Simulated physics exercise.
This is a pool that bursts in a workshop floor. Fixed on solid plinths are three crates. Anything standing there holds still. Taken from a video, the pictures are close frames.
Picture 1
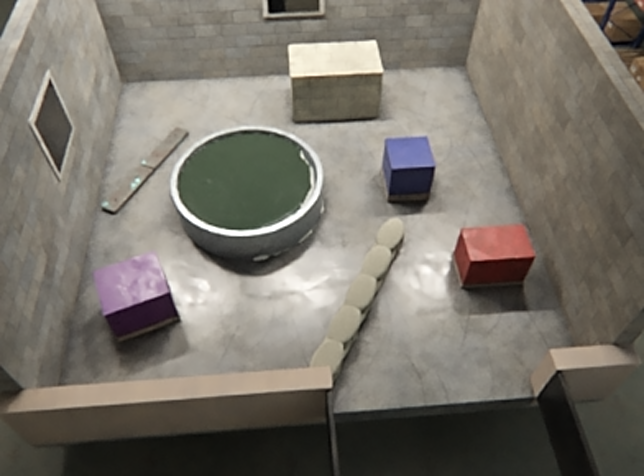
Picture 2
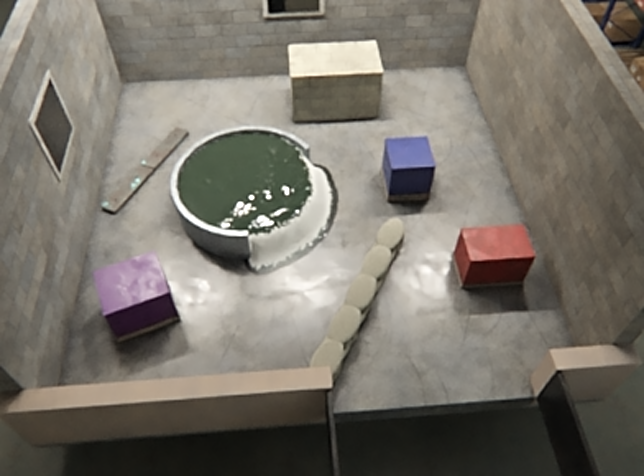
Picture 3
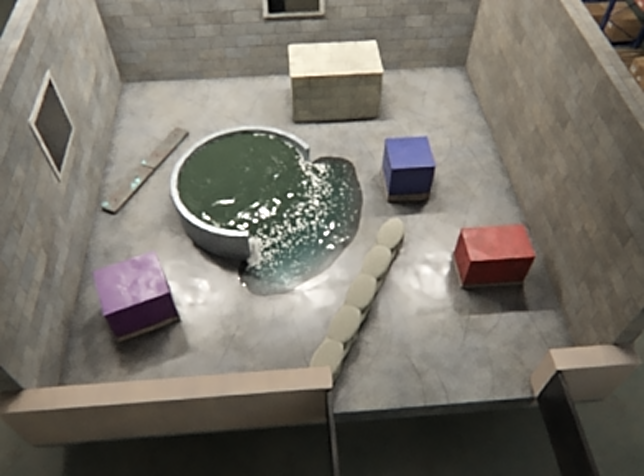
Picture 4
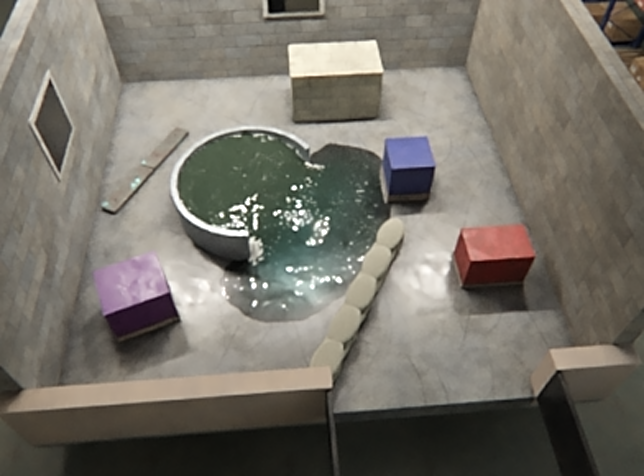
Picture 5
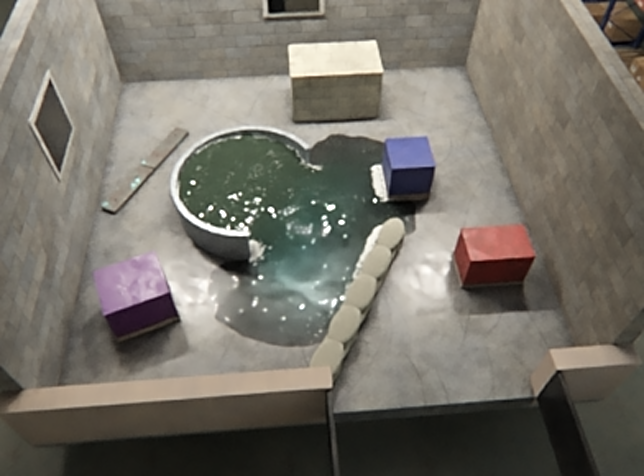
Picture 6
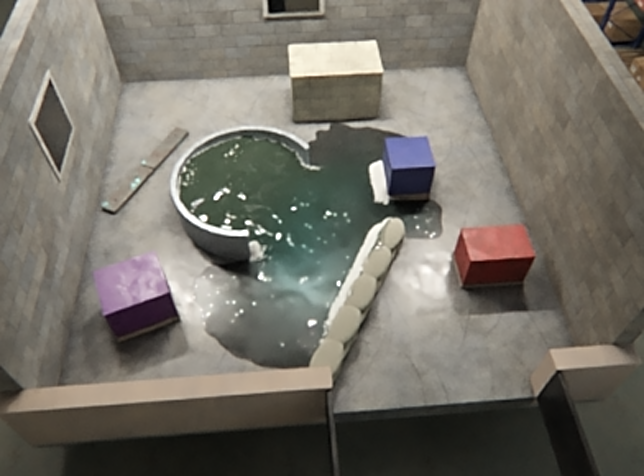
Dark green water burst from the right side of a round pool and spread across the grey floor, reaching the blue box and washing along a slanted row of pale, rounded shapes.
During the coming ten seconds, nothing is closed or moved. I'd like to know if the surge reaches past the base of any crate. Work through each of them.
Here is how it goes: The blue crate is reached; the purple crate is reached; the red crate is reached.
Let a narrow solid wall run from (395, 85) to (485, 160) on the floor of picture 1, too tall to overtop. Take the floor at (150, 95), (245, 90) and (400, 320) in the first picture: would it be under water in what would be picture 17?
The first point comes out unwetted, the next unwetted, the last unwetted.
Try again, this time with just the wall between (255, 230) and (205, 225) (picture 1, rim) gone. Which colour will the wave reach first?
Answer: The crate marked purple.
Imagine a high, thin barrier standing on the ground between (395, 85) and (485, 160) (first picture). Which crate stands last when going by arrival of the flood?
The crate marked purple is last.
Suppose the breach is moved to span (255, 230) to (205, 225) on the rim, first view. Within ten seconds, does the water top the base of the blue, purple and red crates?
Result: Blue crate is left untouched, purple crate gets overtopped, red crate is left untouched.
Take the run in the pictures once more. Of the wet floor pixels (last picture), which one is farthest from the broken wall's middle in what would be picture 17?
Somewhere around (462, 79).
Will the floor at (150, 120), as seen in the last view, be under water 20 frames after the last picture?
Answer: No flooding.
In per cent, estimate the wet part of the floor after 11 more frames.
Around 35 percent.
A moment on, water covers 25 % of the floor; the blue crate water round its plinth, the purple crate water round its plinth, the red crate water round its plinth.
Next, water covers 35 % of the floor; the blue crate water round its plinth, the purple crate water round its plinth, the red crate water round its plinth.
Then, water covers 50 % of the floor; the blue crate water round its plinth, the purple crate water round its plinth, the red crate water round its plinth.
Later, water covers 80 % of the floor; the blue crate water round its plinth, the purple crate water round its plinth, the red crate water round its plinth.
In the end, water covers 95 % of the floor; the blue crate was topped, the purple crate was topped, the red crate was topped.
